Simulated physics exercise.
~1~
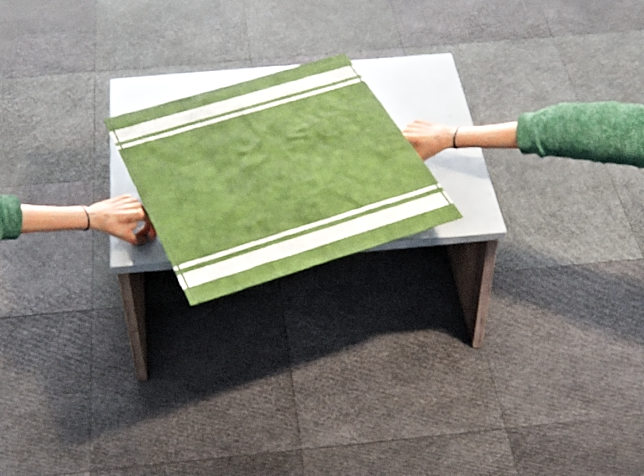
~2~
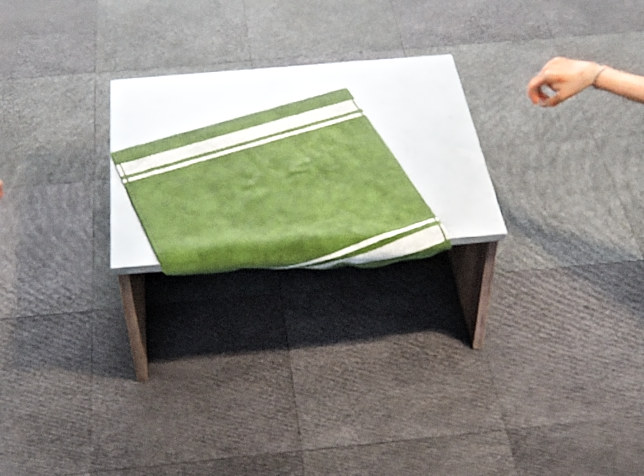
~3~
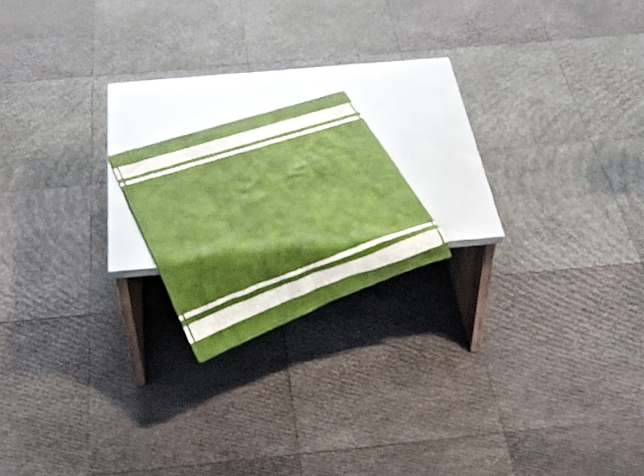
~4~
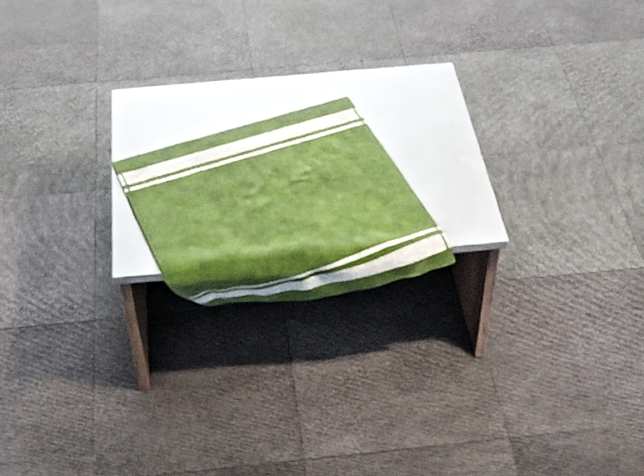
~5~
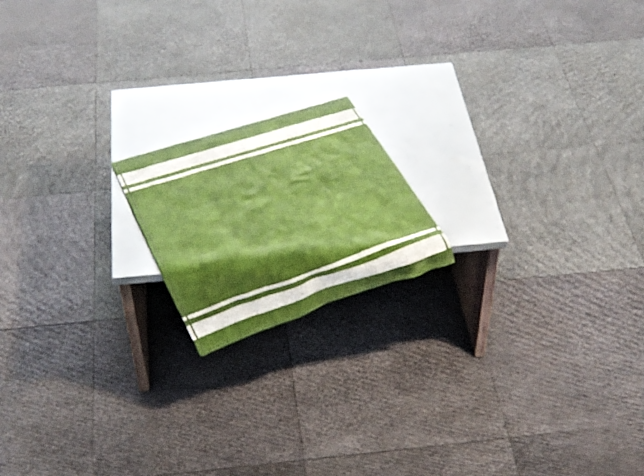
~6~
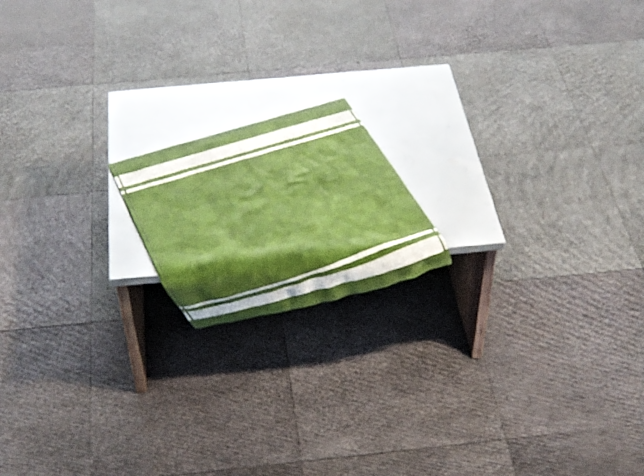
A green tea towel with white stripes is held flat and level above a white-topped desk by two hands, one reaching in from each side. The hands let go and draw back as the cloth drops onto the top, its near edge hanging past the front. That loose edge folds under, swings down, tucks back beneath the desk's edge and flaps out again, with smaller movements by the close. Most of the towel lies still on the surface throughout. It ends resting askew on the desk, its front part still draped over the edge.
